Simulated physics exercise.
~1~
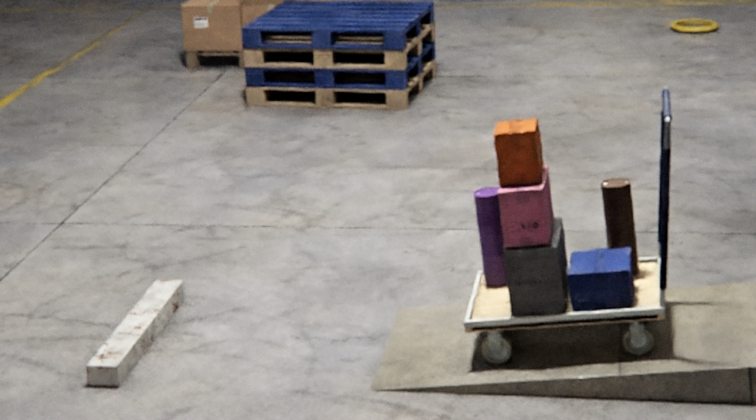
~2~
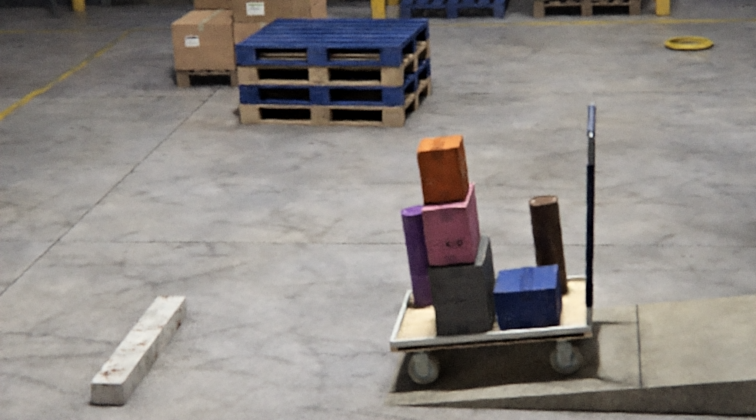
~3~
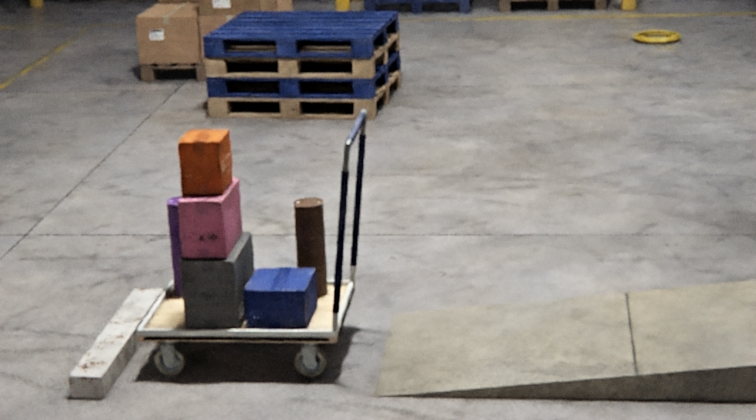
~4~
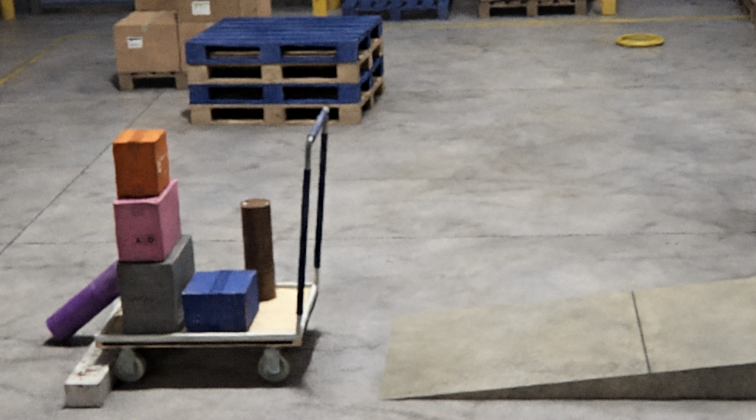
The clip opens on a trolley standing on a ramp in a warehouse, carrying a grey box with pink and orange boxes stacked on it, a blue box, and purple and brown canisters. The trolley rolls left down the slope and off its foot onto the flat concrete. It continues to the pale kerb, its load still aboard as it gets there. At the kerb, the purple canister topples left over the edge of the deck. It ends slanting outside the trolley, while the stacked boxes, blue box and brown canister remain aboard.
